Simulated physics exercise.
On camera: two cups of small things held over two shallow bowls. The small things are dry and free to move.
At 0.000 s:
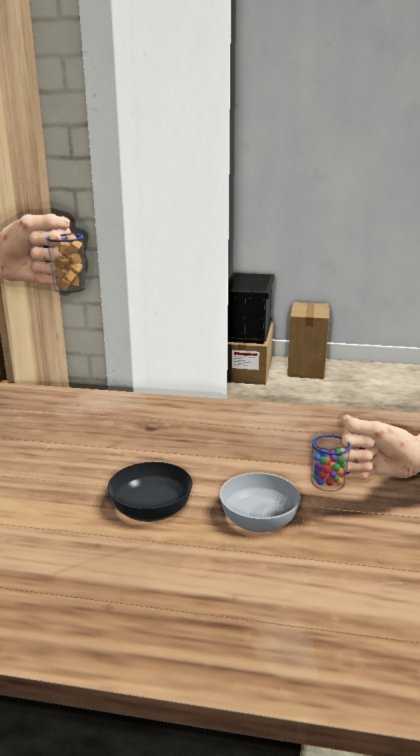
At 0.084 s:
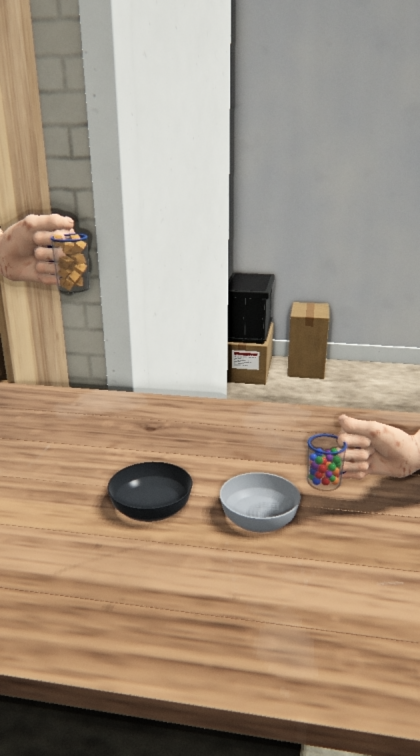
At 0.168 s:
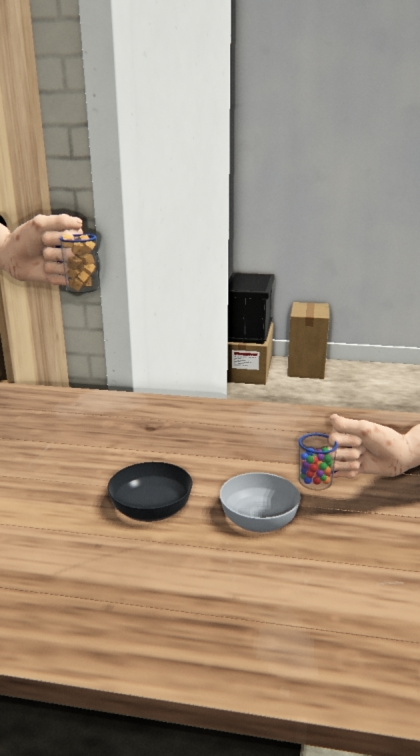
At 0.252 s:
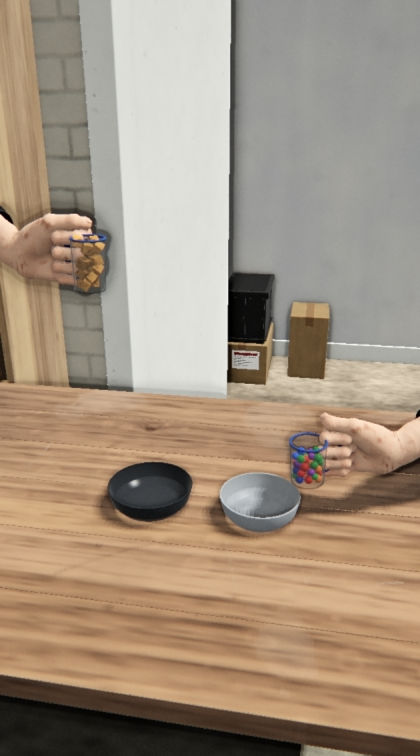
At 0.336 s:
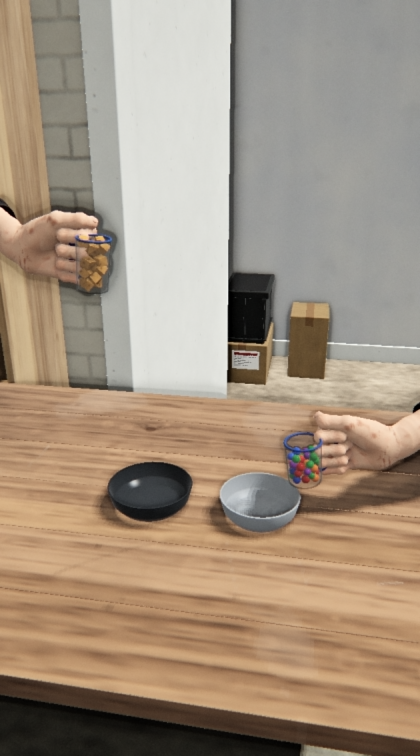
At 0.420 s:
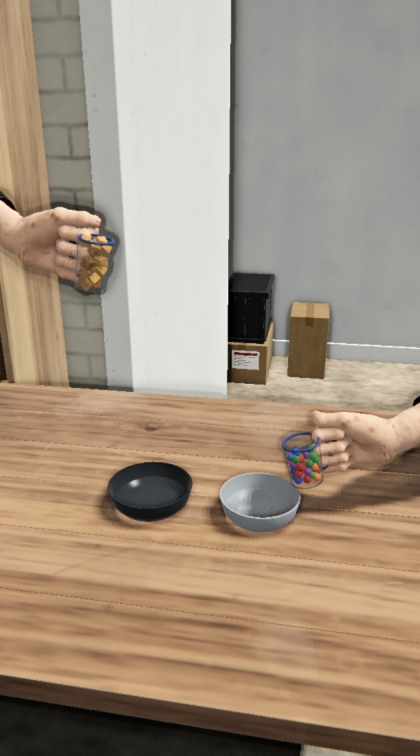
At a wooden table with a black bowl and a grey bowl, two hands moved cups of orange chunks and colourful beads slowly inward, the left one held much higher, then tilted both cups slightly.
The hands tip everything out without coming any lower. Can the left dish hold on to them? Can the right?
The left dish lets several get away and the right dish catches the lot.
After 1.19 s, left, the whole lot still in the cup; right, the whole lot still in the cup.
After 1.86 s, left, the bulk still in the cup, a little in the dish, a little in the air; right, the bulk still in the cup, near a quarter in the dish, a little in the air.
After 2.43 s, left, near half in the dish, a little outside the dish, near a third in the air; right, the whole lot in the dish.
In the end (3.3 s), left, near two thirds in the dish, near a quarter outside the dish; right, the whole lot in the dish, none at all outside the dish.
